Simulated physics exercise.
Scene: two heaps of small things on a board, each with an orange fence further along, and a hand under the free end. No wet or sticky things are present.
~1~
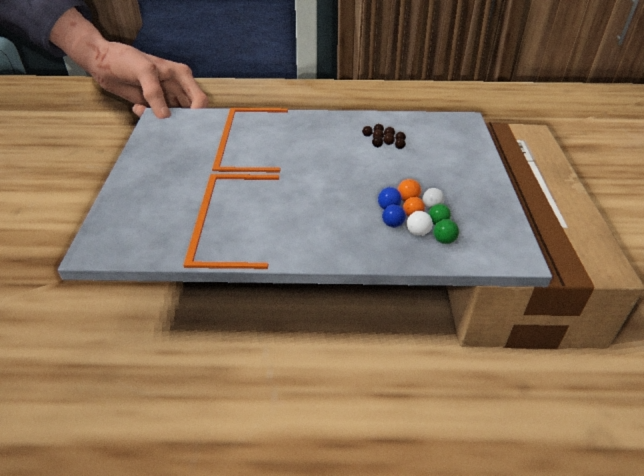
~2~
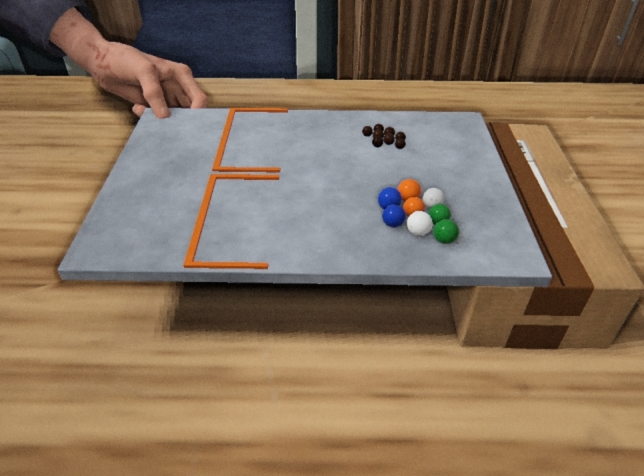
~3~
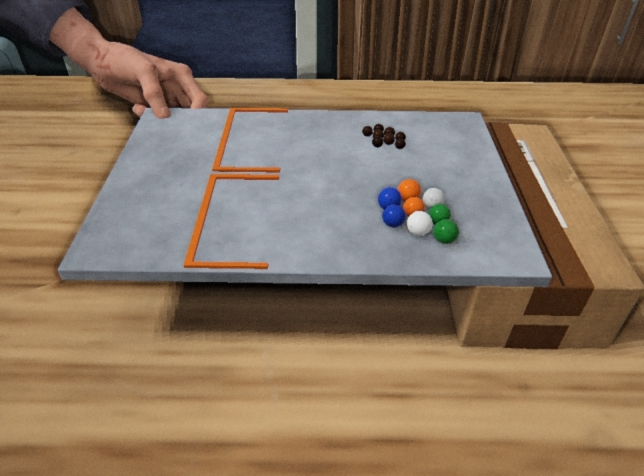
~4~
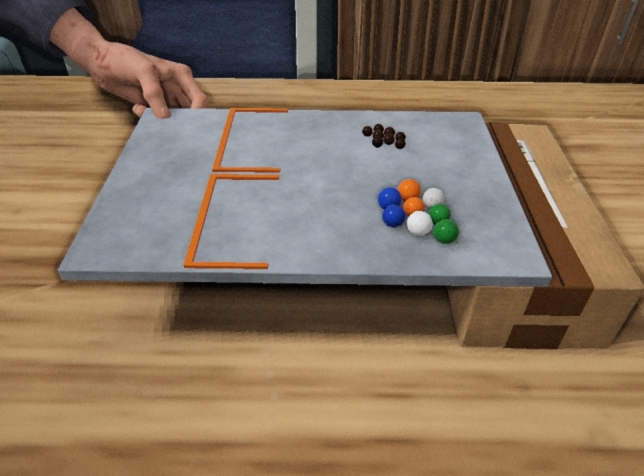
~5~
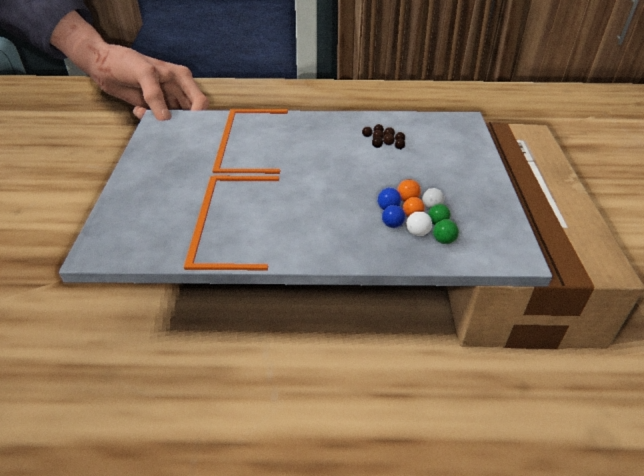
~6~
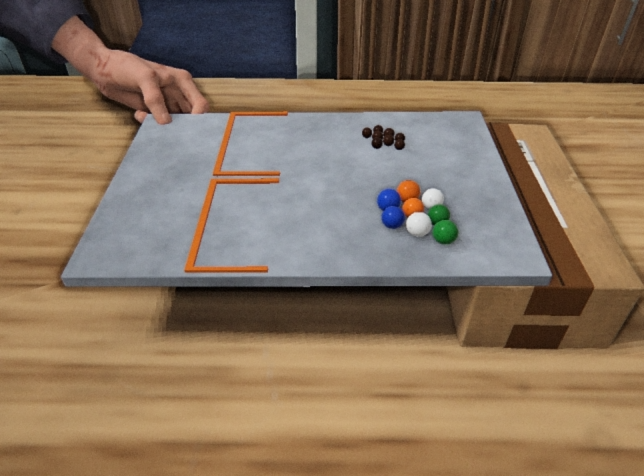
A hand at the left end of a gray board, whose right side rests on a cardboard box, stays nearly still at first, then lowers that end very slightly. The colorful marbles and the small dark brown balls stay in place on the board, apart from the orange bars to their left.
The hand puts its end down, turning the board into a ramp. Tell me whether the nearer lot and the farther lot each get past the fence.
The nearer lot: Yes, past it; the farther lot: Yes, past it.
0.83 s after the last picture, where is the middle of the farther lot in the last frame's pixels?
(212, 184) or so.
Then, 0.44 s after the last picture, board sloping at 10°; nearer lot on its way down; farther lot on its way down.
Then, 0.83 s after the last picture, board resting at 15°; nearer lot all past its bar; farther lot most past its bar.
Then, 1.16 s after the last picture, board resting at 15°; nearer lot all past its bar; farther lot all past its bar.
By the end, board resting at 15°; nearer lot all past its bar; farther lot all past its bar.
